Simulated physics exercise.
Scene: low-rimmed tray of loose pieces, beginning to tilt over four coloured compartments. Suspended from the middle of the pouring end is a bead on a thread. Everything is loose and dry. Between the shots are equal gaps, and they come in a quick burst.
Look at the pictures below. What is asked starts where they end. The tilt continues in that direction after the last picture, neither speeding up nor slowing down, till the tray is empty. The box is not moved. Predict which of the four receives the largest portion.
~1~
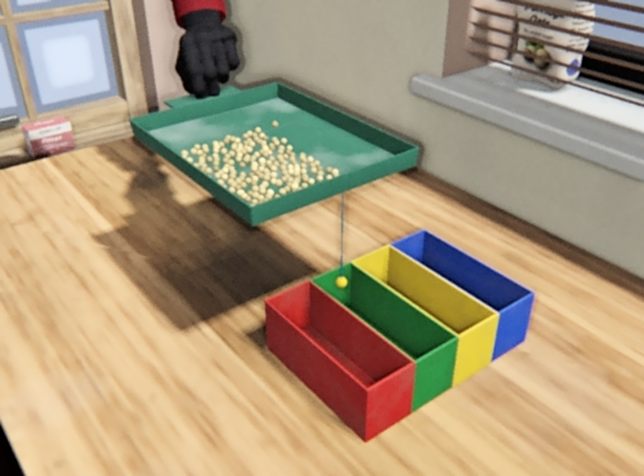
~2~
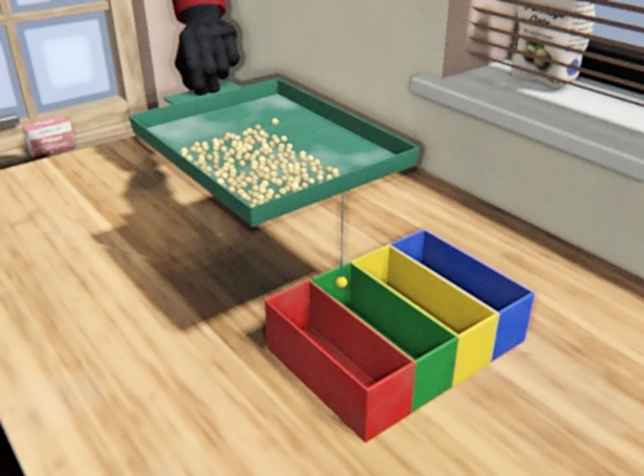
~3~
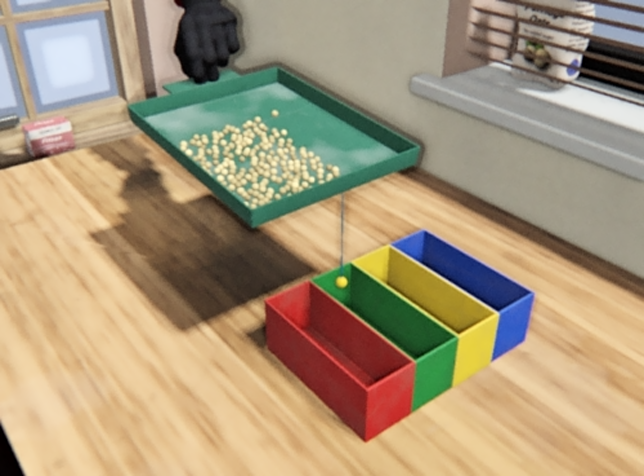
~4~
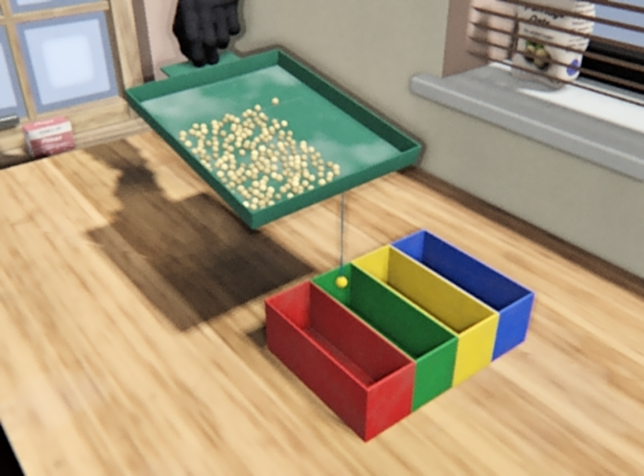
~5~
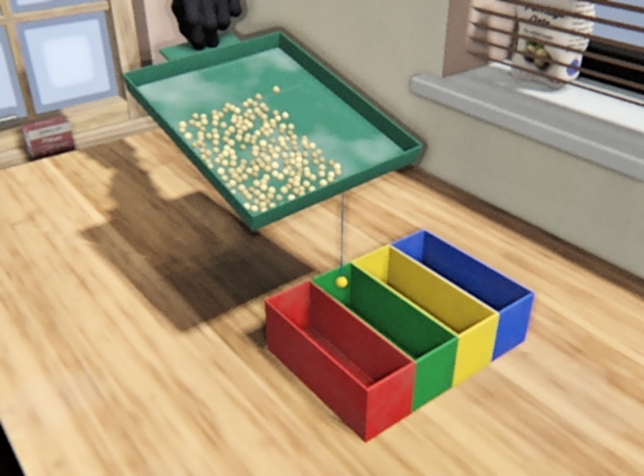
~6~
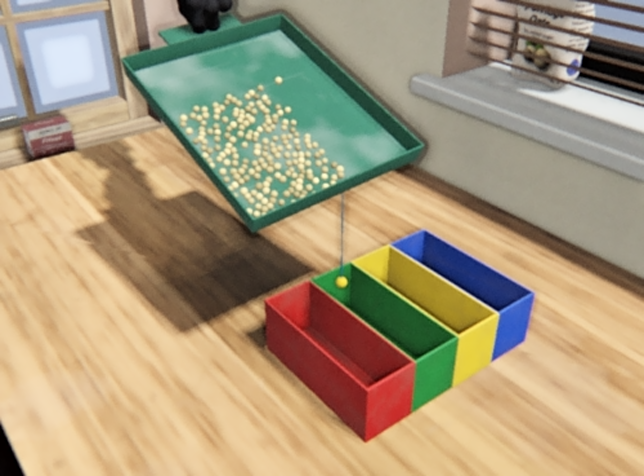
The red one receives the largest portion.
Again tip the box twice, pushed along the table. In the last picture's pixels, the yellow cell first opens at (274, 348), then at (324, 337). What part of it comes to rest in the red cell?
About 0 per cent, then about 0 per cent.
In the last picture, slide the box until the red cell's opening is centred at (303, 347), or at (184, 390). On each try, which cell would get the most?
It would be the red one the first time and the cell in yellow the second time.
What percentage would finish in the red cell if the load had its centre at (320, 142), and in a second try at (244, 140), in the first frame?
First case around 40 %, second case around 40 %.
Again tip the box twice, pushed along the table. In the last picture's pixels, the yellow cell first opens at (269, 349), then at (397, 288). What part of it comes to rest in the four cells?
First try: Around 90 percent; second try: Around 60 percent.
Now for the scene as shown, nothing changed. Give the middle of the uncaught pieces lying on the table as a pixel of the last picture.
Their resting centre is at about (276, 426).
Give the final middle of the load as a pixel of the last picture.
About (311, 412).
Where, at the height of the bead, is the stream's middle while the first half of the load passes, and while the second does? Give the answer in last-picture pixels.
The first part passes (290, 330); everything after passes (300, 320).
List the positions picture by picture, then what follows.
In the first picture, corners of the pouring end at (252, 206) and (416, 148), level; middle of the load at (261, 169), soya beans; bead on its thread at (341, 282); red cell at (390, 397); green cell at (435, 370); yellow cell at (476, 345); blue cell at (513, 323).
In the second picture, corners of the pouring end at (252, 206) and (416, 147), level; middle of the load at (261, 168).
In the third picture, corners of the pouring end at (252, 208) and (417, 147), tipped barely, lowest at the left corner; middle of the load at (261, 165).
In the fourth picture, corners of the pouring end at (253, 211) and (418, 146), tipped a little, lowest at the left corner; middle of the load at (261, 160).
In the fifth picture, corners of the pouring end at (254, 214) and (419, 145), tipped clearly, lowest at the left corner; middle of the load at (262, 156).
In the sixth picture, corners of the pouring end at (254, 217) and (421, 145), tipped clearly, lowest at the left corner; middle of the load at (265, 155), nearly all on the move; red cell at (390, 397); green cell at (435, 370); yellow cell at (476, 345); blue cell at (513, 323).
Soon after the last picture, tray tipped steeply; nearly all on the tray; a stray few falling or outside the box.
A little later, tray tipped past a quarter turn; about two thirds on the tray; a stray few in the red cell; about a third falling or outside the box.
Later still, tray tipped past a quarter turn; about a quarter in the red cell; a small part in the green cell; about two thirds falling or outside the box.
At rest, tray tipped past a quarter turn; about a quarter in the red cell; a small part in the green cell; none in the yellow cell; none in the blue cell; about two thirds outside the box.
